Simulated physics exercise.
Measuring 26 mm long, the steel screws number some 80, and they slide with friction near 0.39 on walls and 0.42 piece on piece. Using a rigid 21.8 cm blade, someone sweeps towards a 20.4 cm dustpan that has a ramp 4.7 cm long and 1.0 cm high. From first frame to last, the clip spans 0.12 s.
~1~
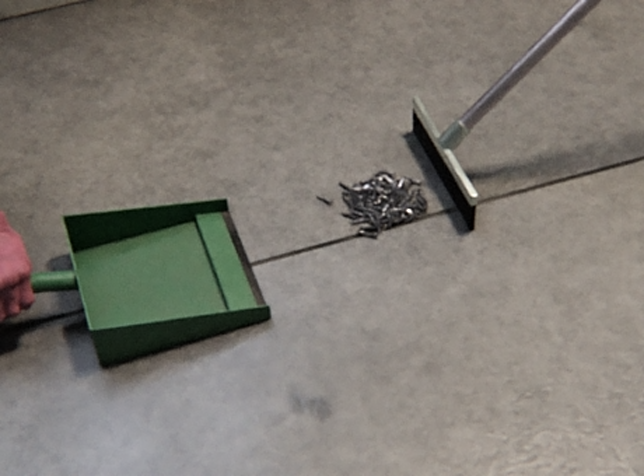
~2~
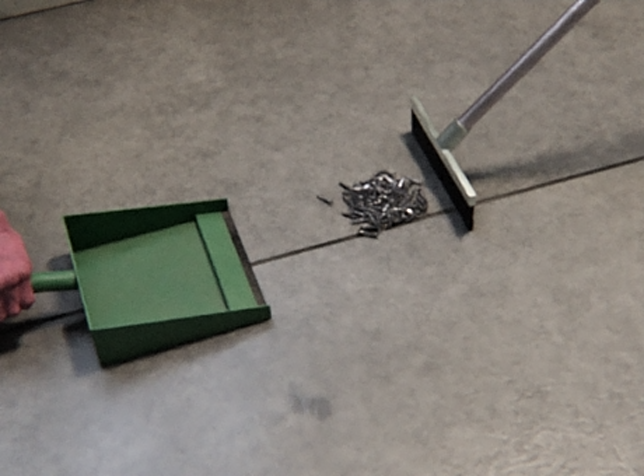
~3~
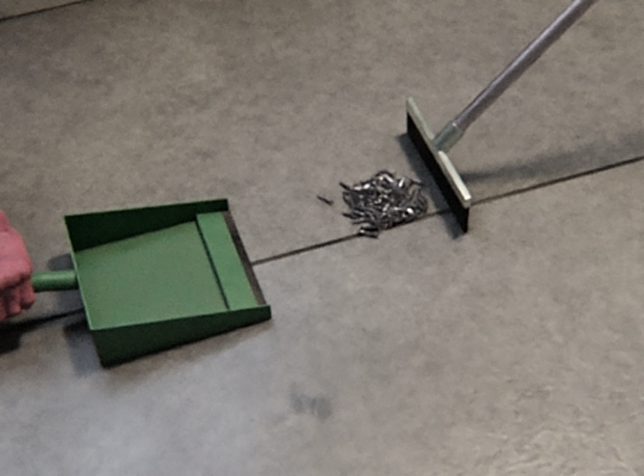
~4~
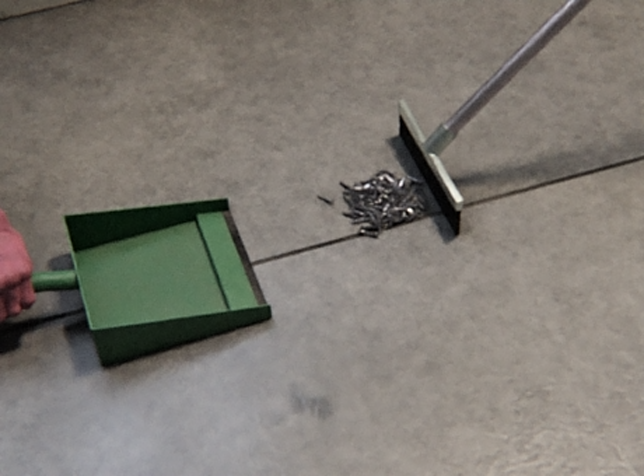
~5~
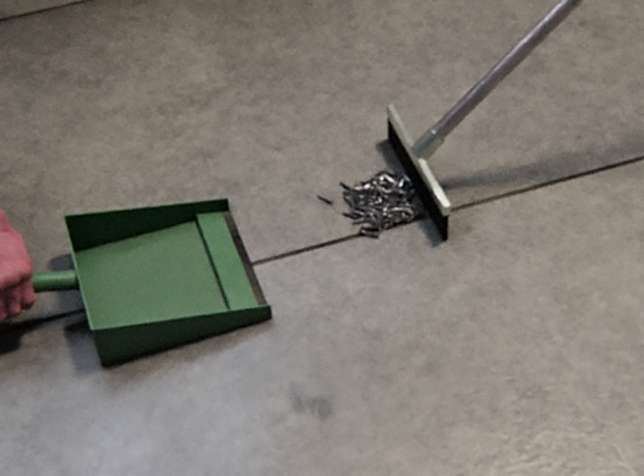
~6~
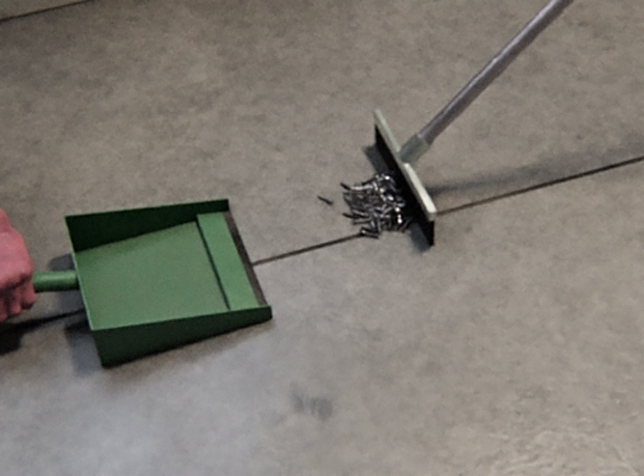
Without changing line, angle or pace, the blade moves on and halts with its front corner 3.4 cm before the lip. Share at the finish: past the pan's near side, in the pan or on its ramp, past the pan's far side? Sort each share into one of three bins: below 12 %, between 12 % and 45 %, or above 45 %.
Past the pan's near side: Below 12 %; in the pan or on its ramp: Between 12 % and 45 %; past the pan's far side: Below 12 %.
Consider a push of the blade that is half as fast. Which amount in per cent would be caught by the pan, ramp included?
Then roughly 25 per cent.
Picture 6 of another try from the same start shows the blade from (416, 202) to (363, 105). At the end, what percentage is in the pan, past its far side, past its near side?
Pan 30, far 40, near 0.
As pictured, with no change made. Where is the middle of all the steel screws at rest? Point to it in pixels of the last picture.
(248, 247) or so.
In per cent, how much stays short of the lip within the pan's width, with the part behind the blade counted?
Some 60 per cent of them end up there.
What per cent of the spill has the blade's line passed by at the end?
About 0 percent.
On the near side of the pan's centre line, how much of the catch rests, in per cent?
Roughly 40 per cent.
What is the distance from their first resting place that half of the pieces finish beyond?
I'd say close to 20 cm.
Then, 0.13 s after the last picture, middle of the blade 12 cm from the lip; 0 % over the lip, far side 0 %, near side 0 %.
Then, 0.21 s after the last picture, middle of the blade 6 cm from the lip; 0 % over the lip, far side 0 %, near side 0 %.
Then, 0.43 s after the last picture, middle of the blade 4 cm from the lip; 40 % over the lip, far side 5 %, near side 0 %.
In the end, near side 0 %, pan 40 %, far side 5 %, in front of the lip or behind the blade 60 %.
